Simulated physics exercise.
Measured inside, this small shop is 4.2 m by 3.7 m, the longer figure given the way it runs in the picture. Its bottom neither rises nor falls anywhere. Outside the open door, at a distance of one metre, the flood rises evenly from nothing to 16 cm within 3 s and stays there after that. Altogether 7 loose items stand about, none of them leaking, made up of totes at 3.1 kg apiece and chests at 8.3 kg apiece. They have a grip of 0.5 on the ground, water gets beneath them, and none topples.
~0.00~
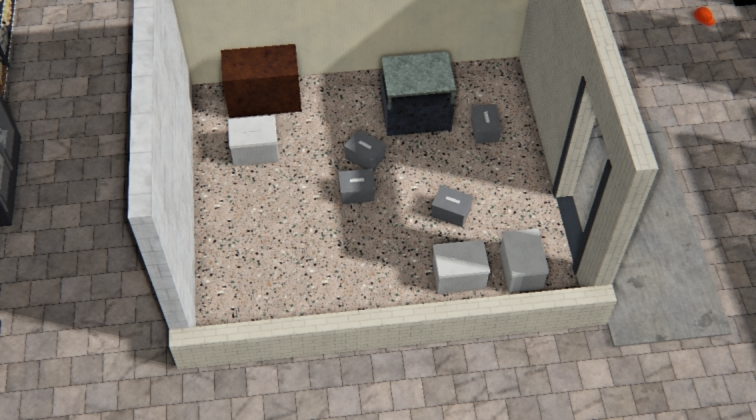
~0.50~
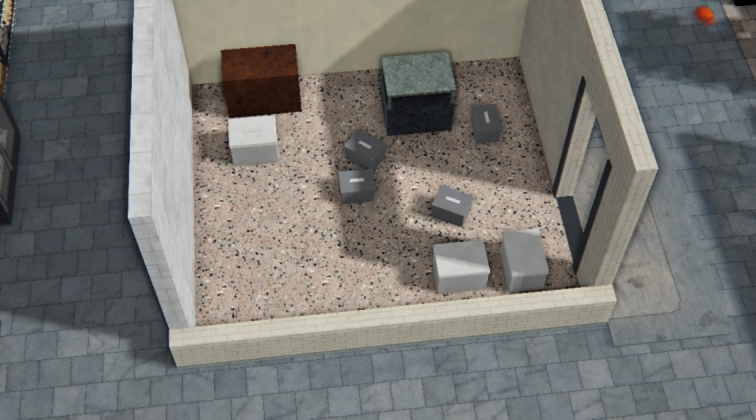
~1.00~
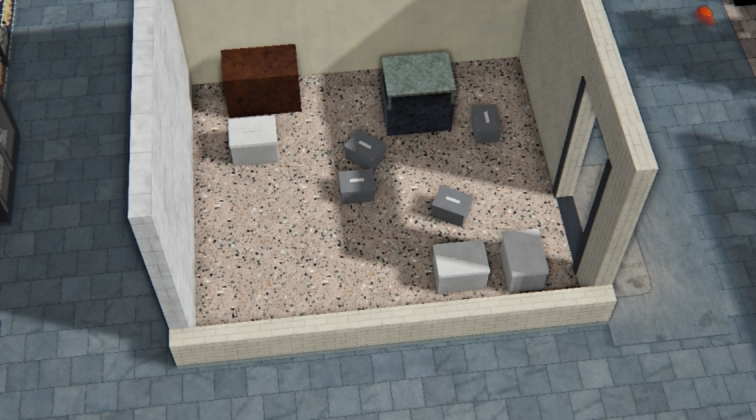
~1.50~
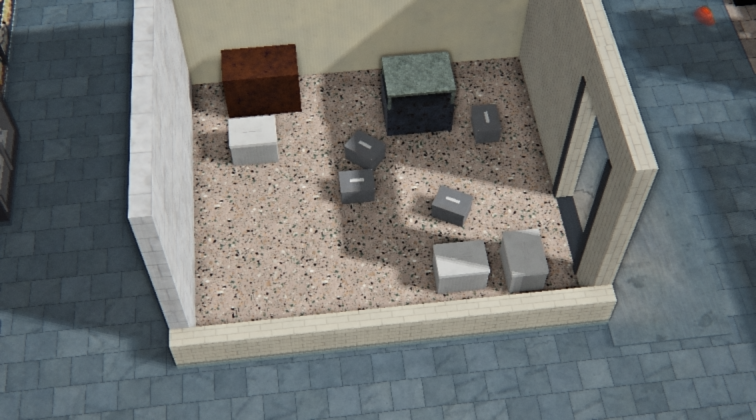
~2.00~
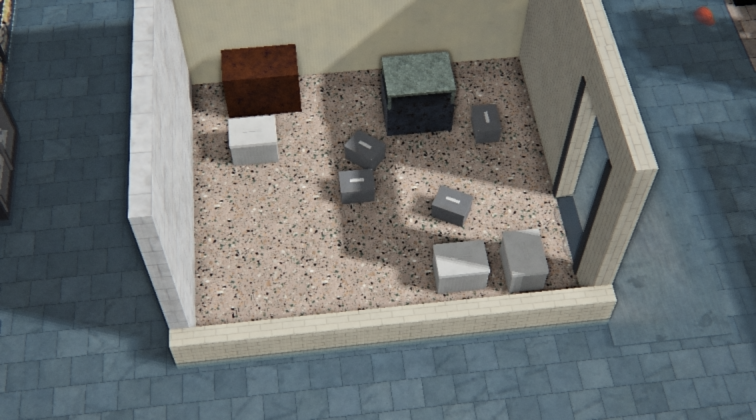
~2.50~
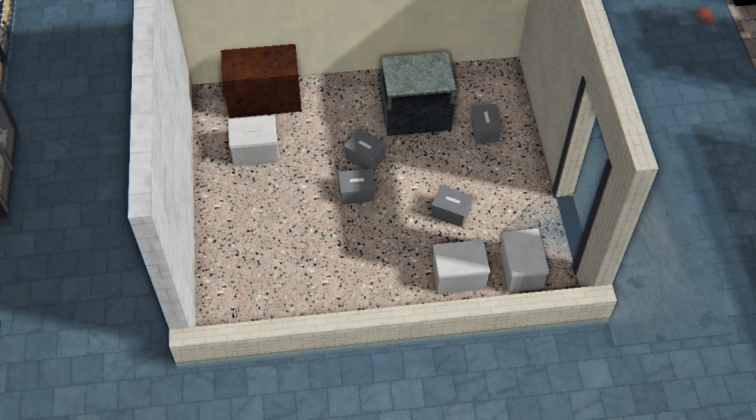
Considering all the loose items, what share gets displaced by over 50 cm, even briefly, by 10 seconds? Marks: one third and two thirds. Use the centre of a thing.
A two-thirds majority or more.
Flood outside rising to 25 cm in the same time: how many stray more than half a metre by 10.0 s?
You'd get 6 in that case.
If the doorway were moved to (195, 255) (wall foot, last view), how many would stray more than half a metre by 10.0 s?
That gives 6 of them.
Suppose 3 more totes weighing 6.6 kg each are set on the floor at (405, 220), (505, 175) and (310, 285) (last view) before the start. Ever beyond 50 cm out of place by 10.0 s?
In that order: Over, less, more.
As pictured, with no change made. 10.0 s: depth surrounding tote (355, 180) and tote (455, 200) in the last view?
Depths: Near 8 cm, then near 6 cm.
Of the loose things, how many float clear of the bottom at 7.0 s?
Total: 3.
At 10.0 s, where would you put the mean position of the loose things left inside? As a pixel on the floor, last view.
Centre of the remaining things: Roughly (285, 156).
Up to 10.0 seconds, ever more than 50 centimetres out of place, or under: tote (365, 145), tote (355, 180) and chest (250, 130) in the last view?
So that's beyond it for the first, beyond it for the second and inside it for the last.
After 3.5 s 0 of 7 are over 50 cm from their spots; 0 afloat.
After 4.5 s 1 of 7 are over 50 cm from their spots; 1 afloat.
After 7.0 s 5 of 7 are over 50 cm from their spots; 3 afloat.
After 10.0 s 5 of 7 are over 50 cm from their spots, and 5 have been at some point; 6 afloat.
